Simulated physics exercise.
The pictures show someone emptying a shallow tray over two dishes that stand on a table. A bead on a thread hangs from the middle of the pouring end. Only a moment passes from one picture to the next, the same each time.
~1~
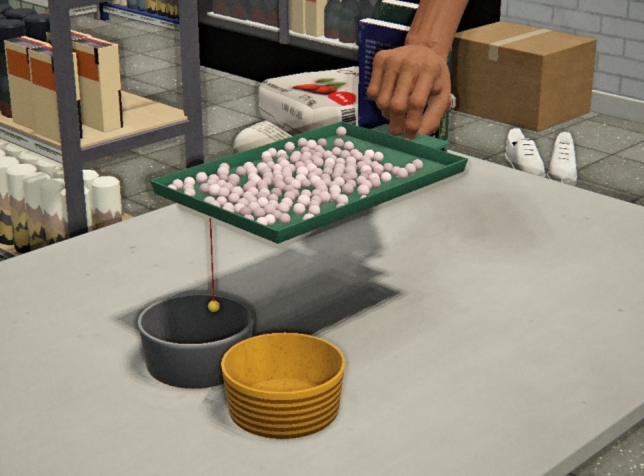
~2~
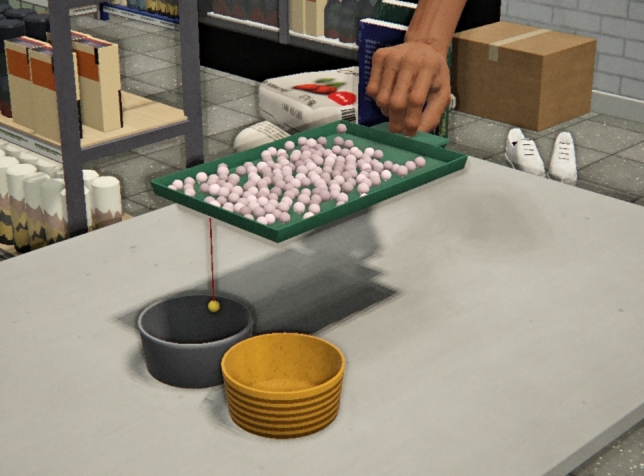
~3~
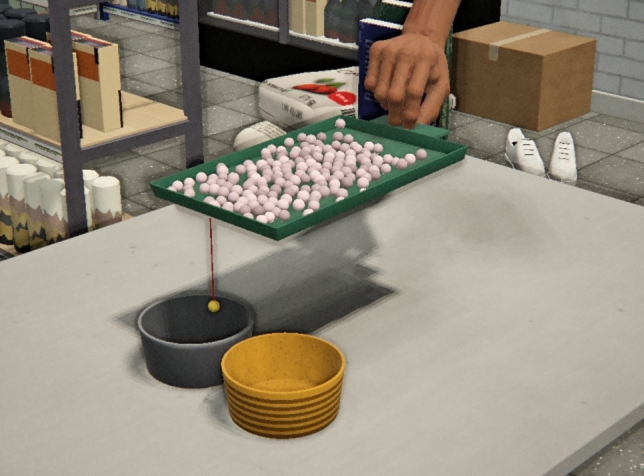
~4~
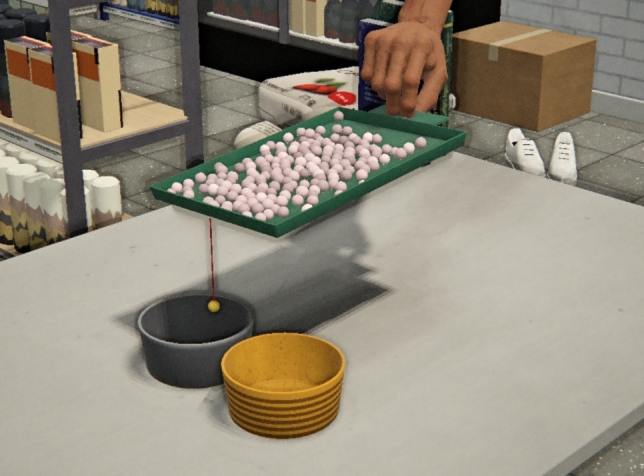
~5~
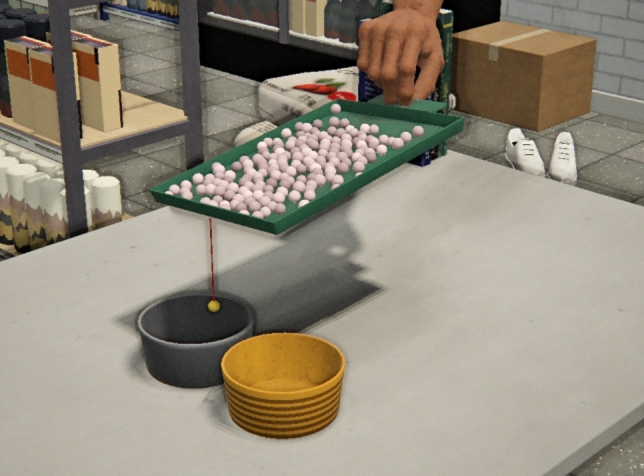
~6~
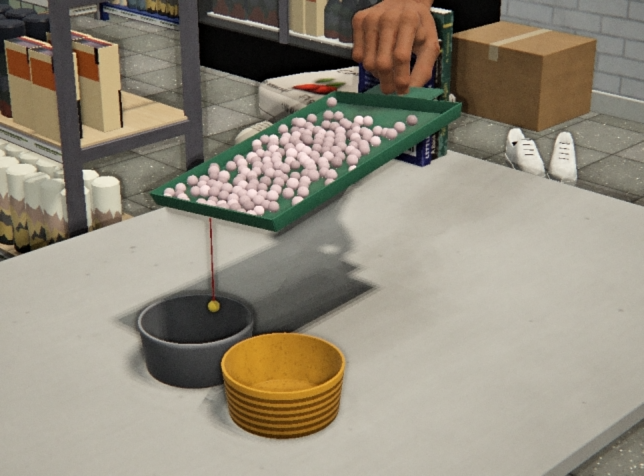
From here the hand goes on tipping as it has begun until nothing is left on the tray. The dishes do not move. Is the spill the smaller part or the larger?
They take under half between them.
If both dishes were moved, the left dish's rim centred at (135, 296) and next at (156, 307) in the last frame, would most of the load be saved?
First most of it, then over half.
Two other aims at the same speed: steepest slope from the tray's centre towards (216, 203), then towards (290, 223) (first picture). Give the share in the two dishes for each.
First some 40, then 80 per cent.
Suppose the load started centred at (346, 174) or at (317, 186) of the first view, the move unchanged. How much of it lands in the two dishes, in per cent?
Near 30 % and 30 %.
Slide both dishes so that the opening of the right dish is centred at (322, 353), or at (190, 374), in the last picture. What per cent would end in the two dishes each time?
About 0 and 20 per cent.
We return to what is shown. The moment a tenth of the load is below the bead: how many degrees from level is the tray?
Roughly 70°.
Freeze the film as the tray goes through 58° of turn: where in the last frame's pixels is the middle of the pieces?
Roughly at (207, 163).
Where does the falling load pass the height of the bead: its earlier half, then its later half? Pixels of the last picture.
At about (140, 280), then at (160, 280).
Soon after the last picture, tray tipped steeply; nearly all on the tray; a stray few in the air.
A little later, tray tipped right over; a stray few on the tray; about a quarter in the left dish; about two thirds outside both; a small part in the air.
Later still, tray tipped past a quarter turn; about a quarter in the left dish; most outside both.
By the end, tray tipped past a quarter turn; none in the right dish; about a quarter in the left dish; most outside both.
